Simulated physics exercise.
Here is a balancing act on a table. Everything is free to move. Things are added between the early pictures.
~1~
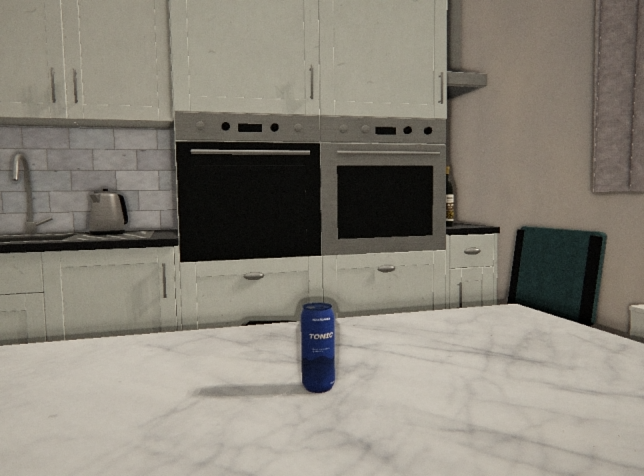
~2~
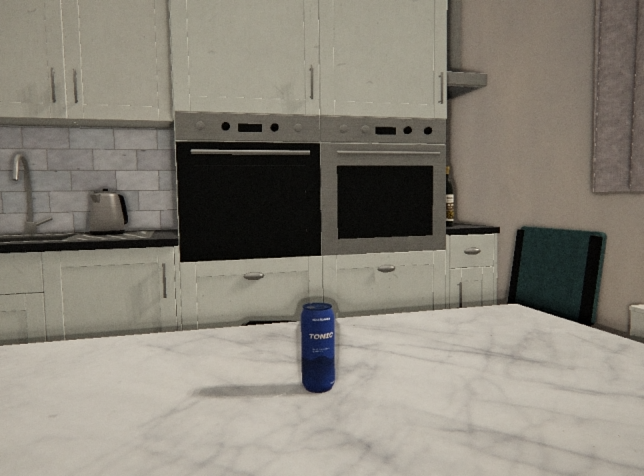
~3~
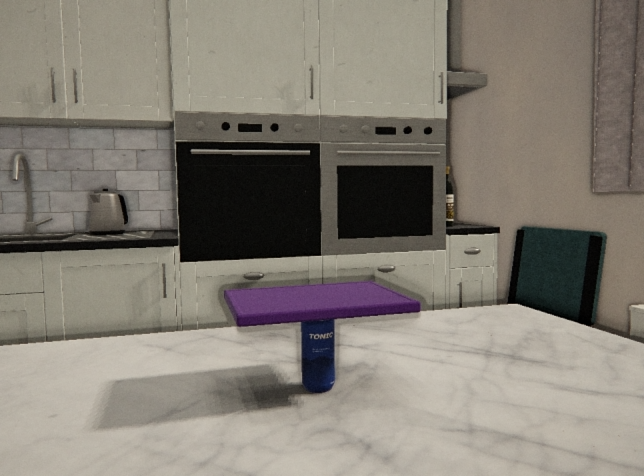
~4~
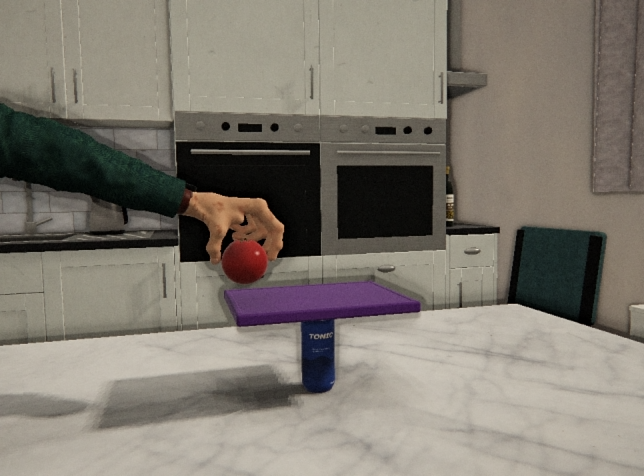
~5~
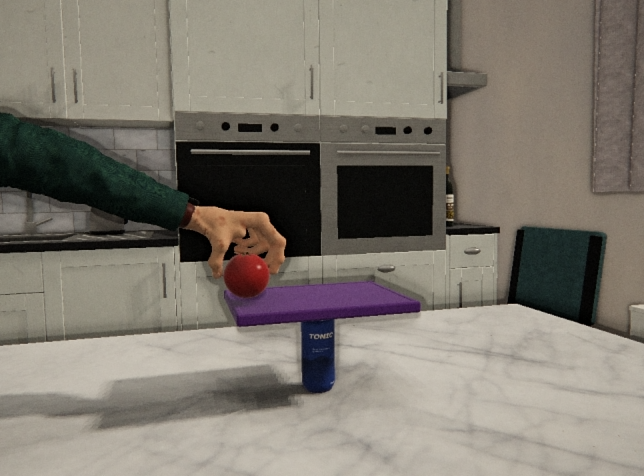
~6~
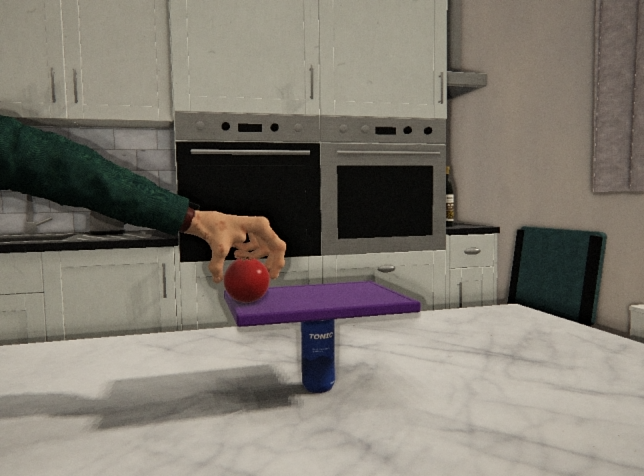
A purple board appears atop a blue can, and a hand lowers a red ball onto its left side.
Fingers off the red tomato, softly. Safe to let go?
Outcome: The stack loses its balance.
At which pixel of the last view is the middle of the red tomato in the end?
Near (248, 379).
Then, 0.40 s after the last picture, red tomato now fallen; purple lid tipped 72° from how it was.
Then, 0.80 s after the last picture, purple lid now fallen.
At rest, fallen, purple lid and red tomato; blue can in place. Seen from the same camera at the end, red tomato near (248, 379). The stack comes apart.
